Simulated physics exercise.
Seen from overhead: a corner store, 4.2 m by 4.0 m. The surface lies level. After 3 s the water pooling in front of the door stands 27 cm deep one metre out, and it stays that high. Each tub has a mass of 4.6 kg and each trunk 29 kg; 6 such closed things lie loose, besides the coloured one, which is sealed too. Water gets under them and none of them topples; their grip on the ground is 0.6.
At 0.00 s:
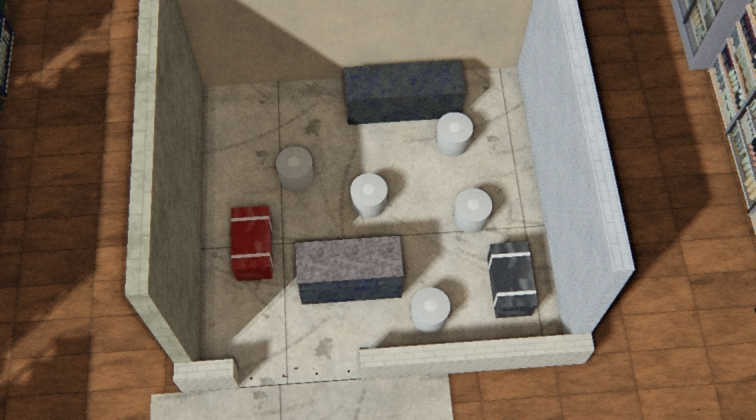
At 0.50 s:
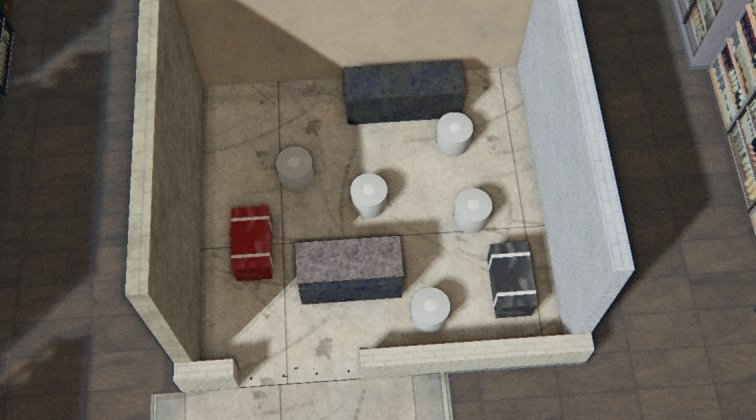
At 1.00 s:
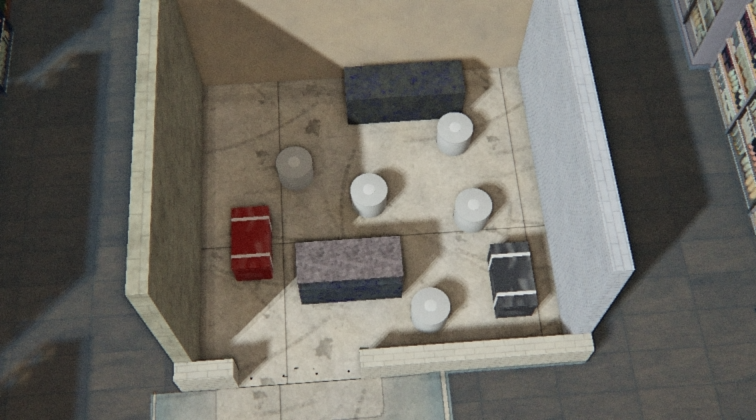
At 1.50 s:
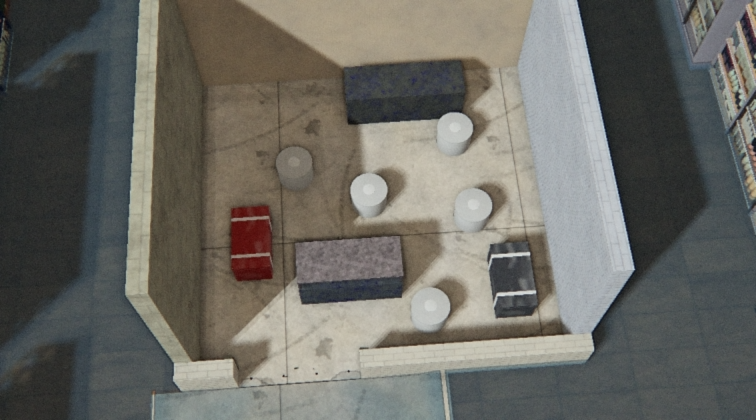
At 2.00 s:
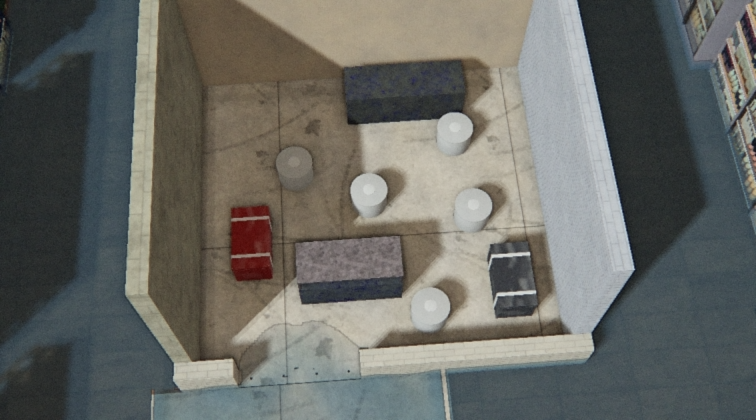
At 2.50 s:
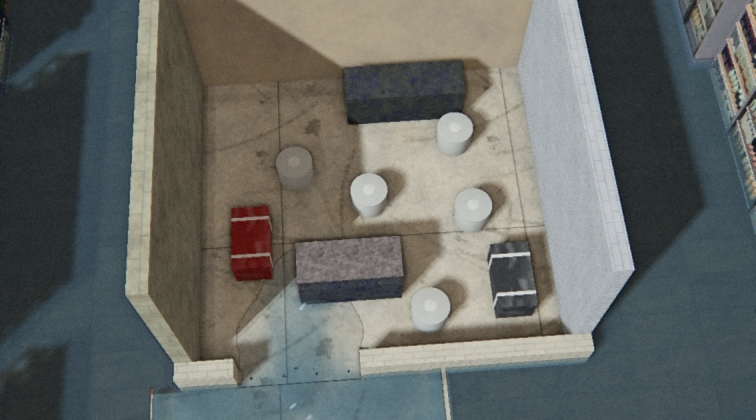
The video shows a walled room from overhead, holding a red trunk, a dark trunk, pale cylinders and two long blocks, as bluish water covers the brown floor outside, then spreads in through the front doorway while the objects stay still.
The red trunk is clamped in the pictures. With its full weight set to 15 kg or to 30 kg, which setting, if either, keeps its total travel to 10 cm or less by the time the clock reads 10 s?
Neither amount suffices.
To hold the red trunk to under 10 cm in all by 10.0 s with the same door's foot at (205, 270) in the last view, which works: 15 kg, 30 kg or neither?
Short version: Neither mass is sufficient.
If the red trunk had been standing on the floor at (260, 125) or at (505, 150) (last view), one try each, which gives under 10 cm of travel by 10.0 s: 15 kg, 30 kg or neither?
First try none suffices, second try none suffices.
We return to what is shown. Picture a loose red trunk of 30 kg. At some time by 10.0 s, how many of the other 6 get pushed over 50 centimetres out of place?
Total: 6.
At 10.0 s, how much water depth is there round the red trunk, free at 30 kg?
About 20 cm.
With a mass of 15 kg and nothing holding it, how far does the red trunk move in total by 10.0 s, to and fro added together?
450 cm, roughly.
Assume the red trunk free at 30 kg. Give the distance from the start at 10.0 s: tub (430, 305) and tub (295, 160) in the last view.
Shifts: 60 cm / 60 cm.
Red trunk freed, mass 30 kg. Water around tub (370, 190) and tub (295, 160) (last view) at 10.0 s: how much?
First about 6 cm, second about 14 cm.
After 3.5 s the red trunk would be 33 cm from its start with 15 kg and 11 cm from its start with 30 kg; 6 cm of water round it then.
After 4.5 s the red trunk would be 115 cm from its start with 15 kg and 79 cm from its start with 30 kg; 7 cm of water round it then.
After 7.0 s the red trunk would be 211 cm from its start with 15 kg and 195 cm from its start with 30 kg; 14 cm of water round it then.
After 10.0 s the red trunk would be 160 cm from its start with 15 kg and 215 cm from its start with 30 kg; 20 cm of water round it then.
